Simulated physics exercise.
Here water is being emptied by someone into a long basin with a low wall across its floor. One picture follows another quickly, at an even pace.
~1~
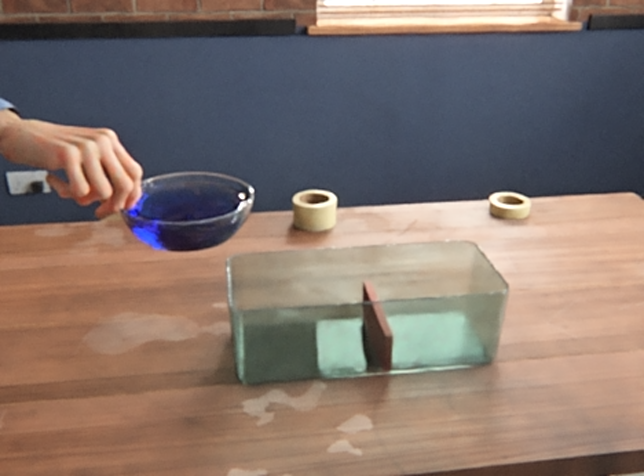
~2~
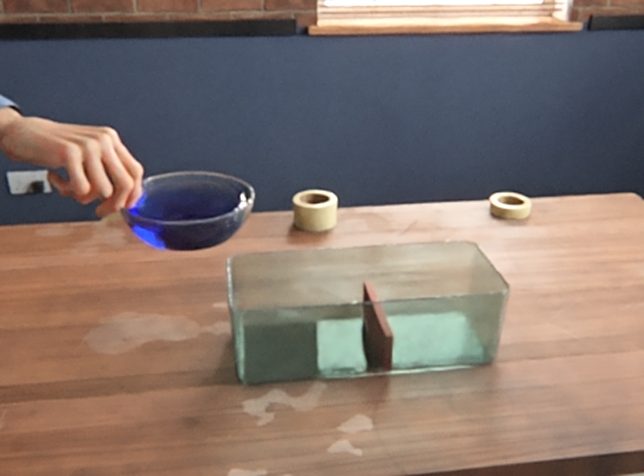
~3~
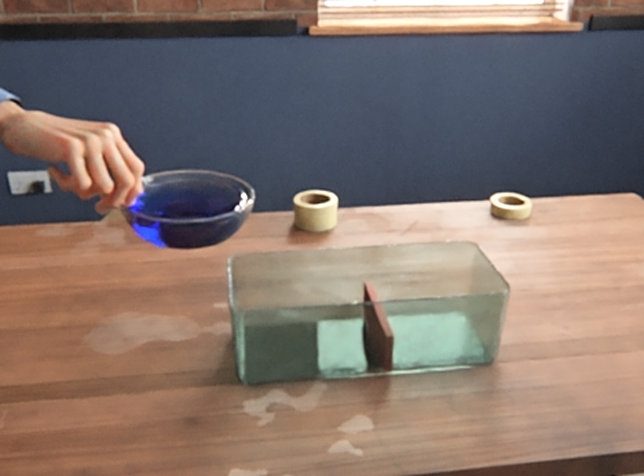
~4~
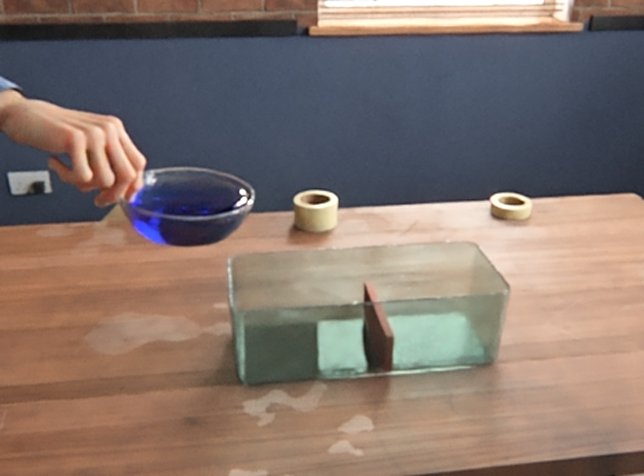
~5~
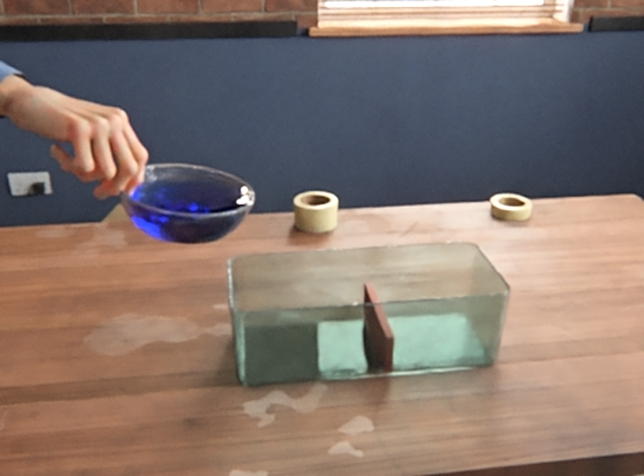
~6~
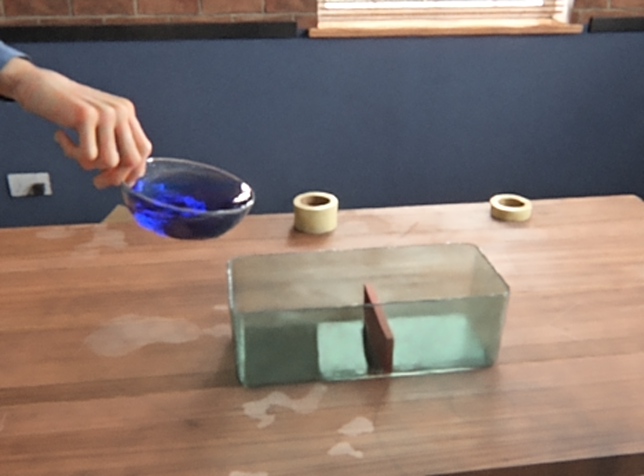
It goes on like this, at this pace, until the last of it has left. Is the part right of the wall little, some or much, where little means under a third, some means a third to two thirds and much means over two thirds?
Little.
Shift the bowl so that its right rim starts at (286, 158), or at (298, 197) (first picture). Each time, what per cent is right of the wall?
Near 50 per cent for the first start, near 45 per cent for the second.
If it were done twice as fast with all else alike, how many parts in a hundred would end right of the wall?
Something like 5 percent.
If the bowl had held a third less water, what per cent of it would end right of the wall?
I'd say roughly 5 percent.
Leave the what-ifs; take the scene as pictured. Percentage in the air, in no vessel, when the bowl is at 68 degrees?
Some 50 per cent.
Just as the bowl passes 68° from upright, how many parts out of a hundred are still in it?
It still holds close to 30 per cent at that lean.
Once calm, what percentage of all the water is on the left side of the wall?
Something like 95 per cent, roughly.
A moment on, the bowl is tipped part way and 29 per cent is still to pour, 21 is left of the wall and 0 right of it.
Next, the bowl is tipped on its side and 0 per cent is still to pour, 92 is left of the wall and 2 right of it.
Then the bowl is tipped right over and 0 per cent is still to pour, 96 is left of the wall and 3 right of it.
Later the bowl is tipped right over and 0 per cent is still to pour, 96 is left of the wall and 3 right of it.
Finally, 96 per cent lies left of the wall, 3 right of it and 1 outside.
